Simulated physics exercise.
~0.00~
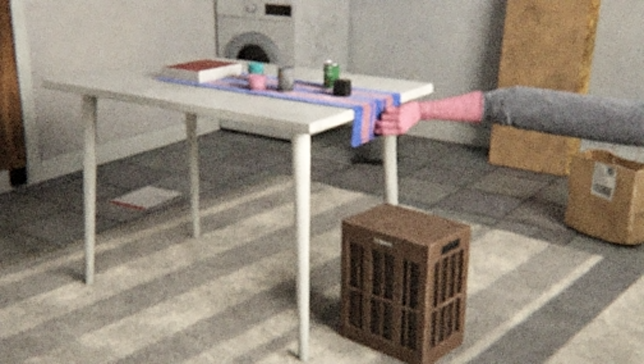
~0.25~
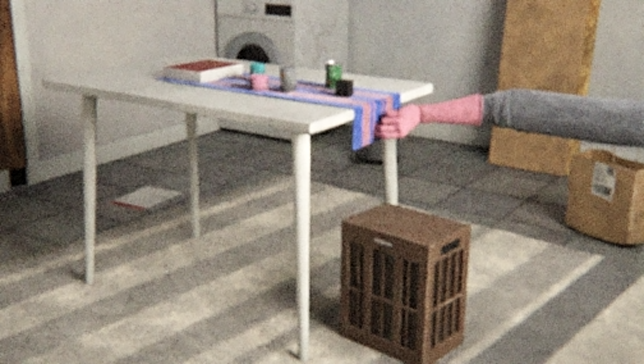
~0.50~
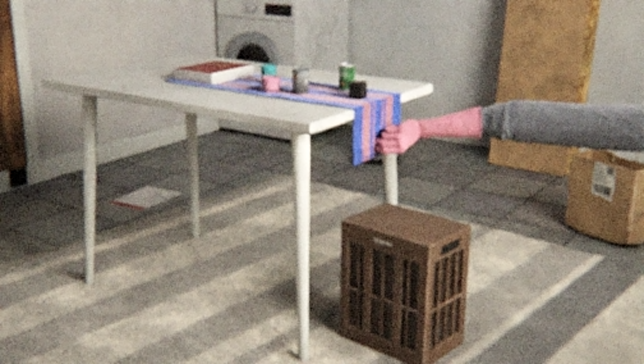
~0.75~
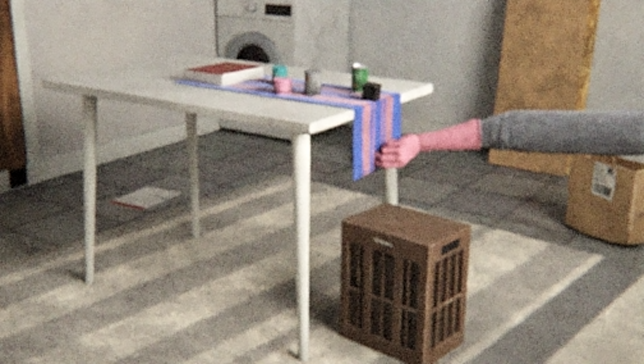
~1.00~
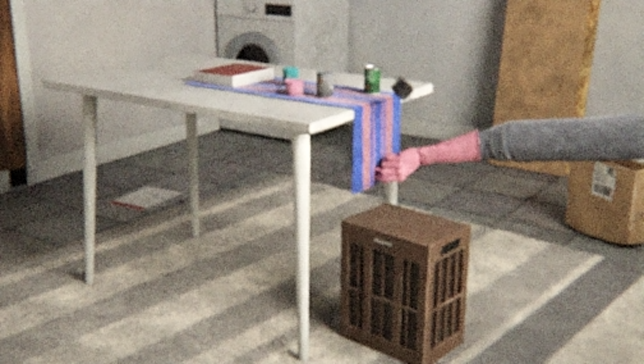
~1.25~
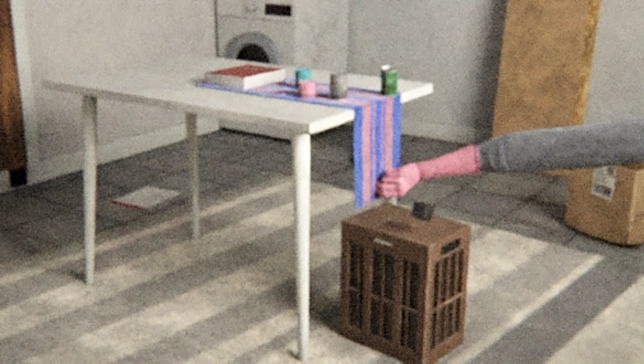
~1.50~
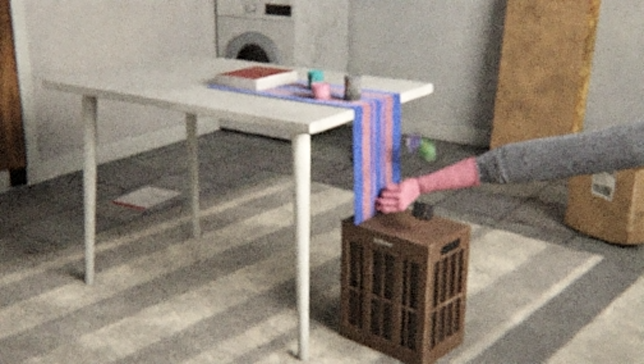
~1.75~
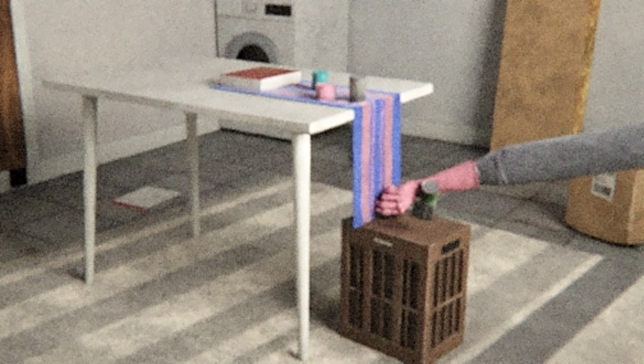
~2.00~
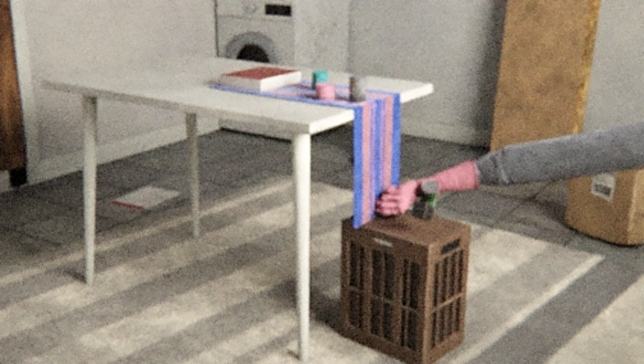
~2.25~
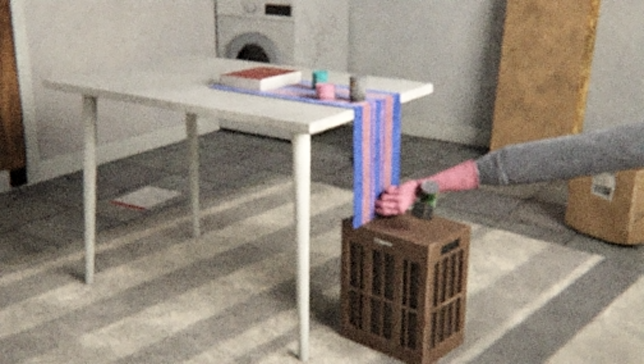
A pink-gloved hand pulled a blue striped cloth down over the right end of a white table, carrying a book and small items along, until a black cube and then a green can dropped onto the brown crate below and stayed there.
